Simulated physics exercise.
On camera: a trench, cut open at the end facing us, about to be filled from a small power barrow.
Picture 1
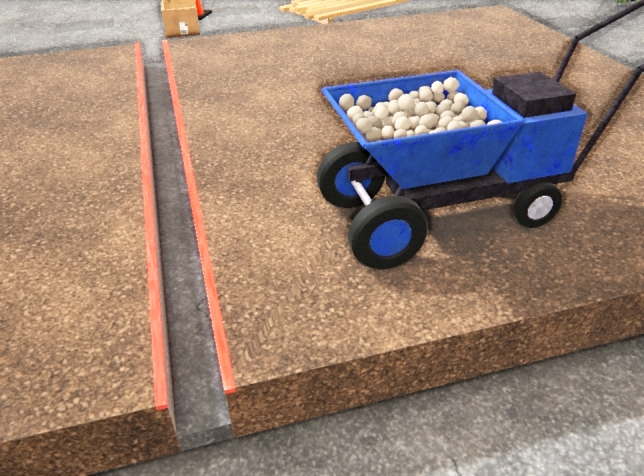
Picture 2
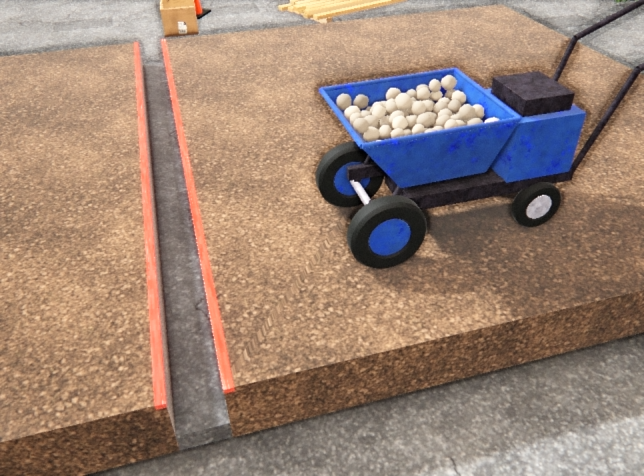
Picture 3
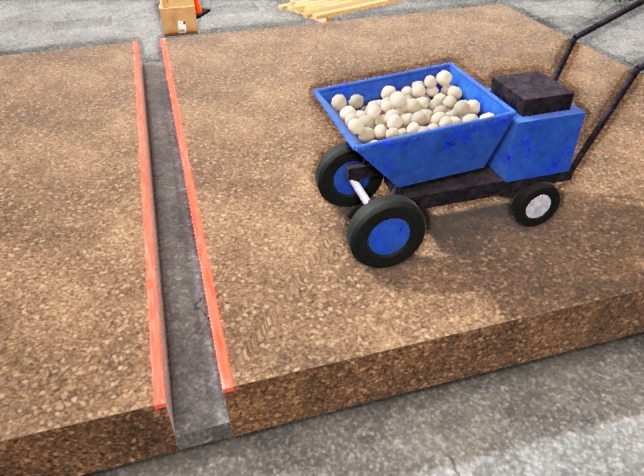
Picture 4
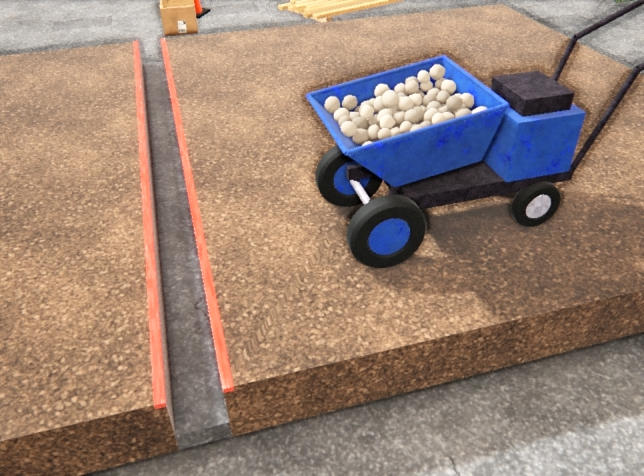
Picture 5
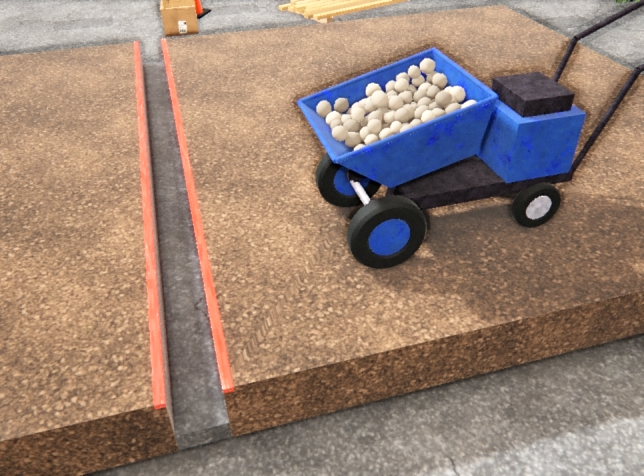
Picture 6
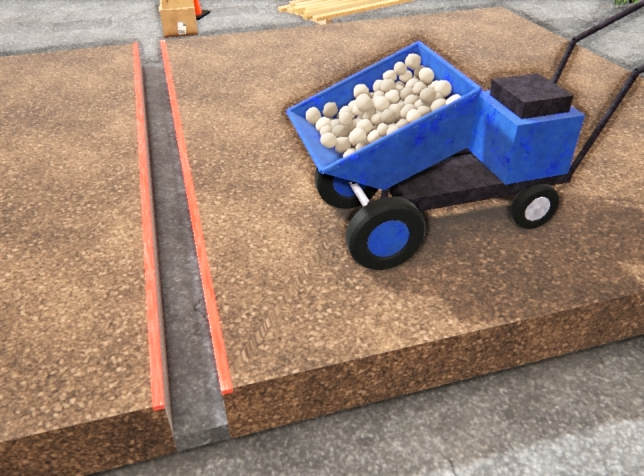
We see a blue wheeled barrow loaded with pale, rounded pebbles standing on brown ground to the right of a narrow, orange-edged trench; its skip gradually tilts toward the left, the back rising while the wheels stay in place.
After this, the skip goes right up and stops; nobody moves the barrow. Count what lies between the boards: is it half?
The trench ends with less than half of it.
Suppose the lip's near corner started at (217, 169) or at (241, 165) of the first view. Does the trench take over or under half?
The first try: Under half. The second: Less than half.
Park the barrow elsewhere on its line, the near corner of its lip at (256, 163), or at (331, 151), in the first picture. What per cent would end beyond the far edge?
In turn 50 and 0 in a hundred.
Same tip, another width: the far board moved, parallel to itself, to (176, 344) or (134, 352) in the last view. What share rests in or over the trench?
The first gives 30 %, the second 30 %.
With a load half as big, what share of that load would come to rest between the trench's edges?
About 20 per cent.
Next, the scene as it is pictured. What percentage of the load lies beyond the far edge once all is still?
It comes to 0 per cent or so.
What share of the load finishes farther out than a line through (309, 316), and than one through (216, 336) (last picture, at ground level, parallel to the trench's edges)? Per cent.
Near 80 % and 30 %.
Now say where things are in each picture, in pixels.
Lip of the skip near (365, 146), level; top of the load near (422, 110), river pebbles; first edge of the trench near (219, 334); far edge near (157, 348), the trench under half as wide as the skip, and about as deep as wide, in the first picture.
Lip of the skip near (362, 146), tipped barely; top of the load near (427, 107), in the second picture.
Lip of the skip near (356, 149), tipped barely; top of the load near (441, 113), in the third picture.
Lip of the skip near (347, 153), tipped a little; top of the load near (430, 102), in the fourth picture.
Lip of the skip near (336, 161), tipped clearly; top of the load near (434, 93), in the fifth picture.
Lip of the skip near (323, 171), tipped clearly; top of the load near (420, 89); first edge of the trench near (217, 335); far edge near (154, 348), in the sixth picture.
Shortly afterwards, skip tipped steeply; the whole lot in the skip.
Next, skip tipped right over; near half in the skip; near a third short of the trench; only a few in or heaped over the trench; only a few falling.
Some moments later, skip tipped right over; near a quarter in the skip; near half short of the trench; near a third in or heaped over the trench.
In the end, skip tipped right over; near a quarter in the skip; near half short of the trench; near a third in or heaped over the trench; none at all beyond it.
